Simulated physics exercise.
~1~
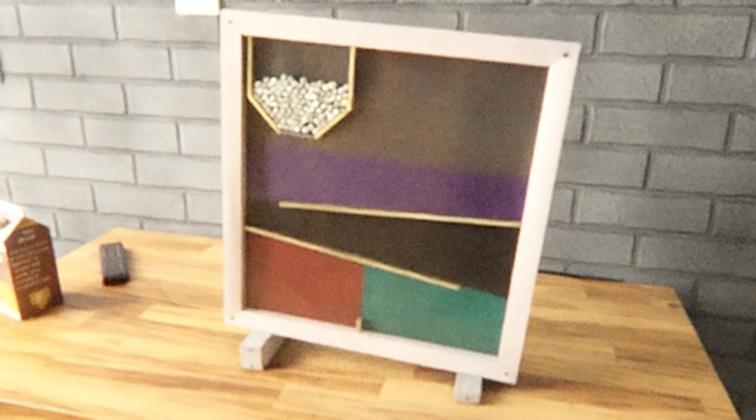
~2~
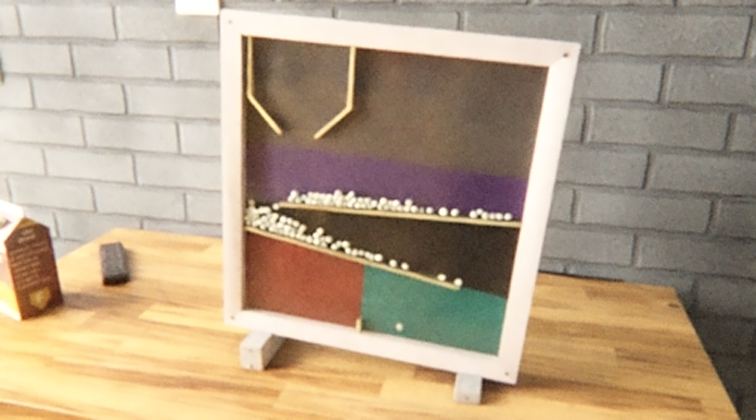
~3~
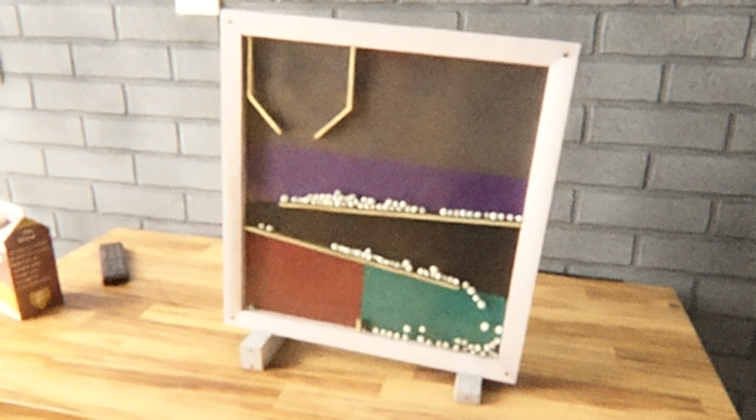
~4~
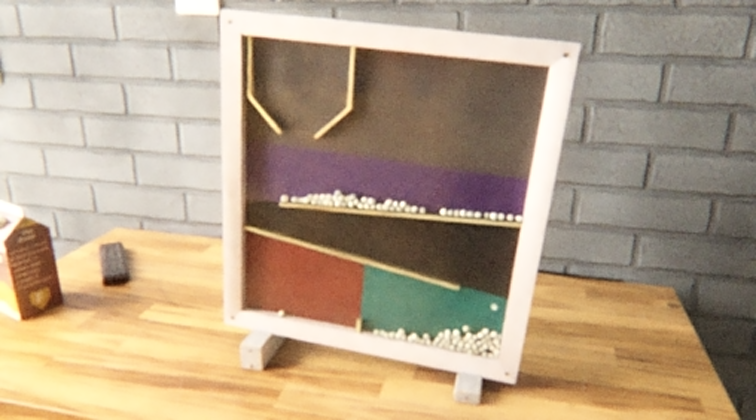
White beads drop from the hopper, and settle on the purple ledge and turquoise floor.
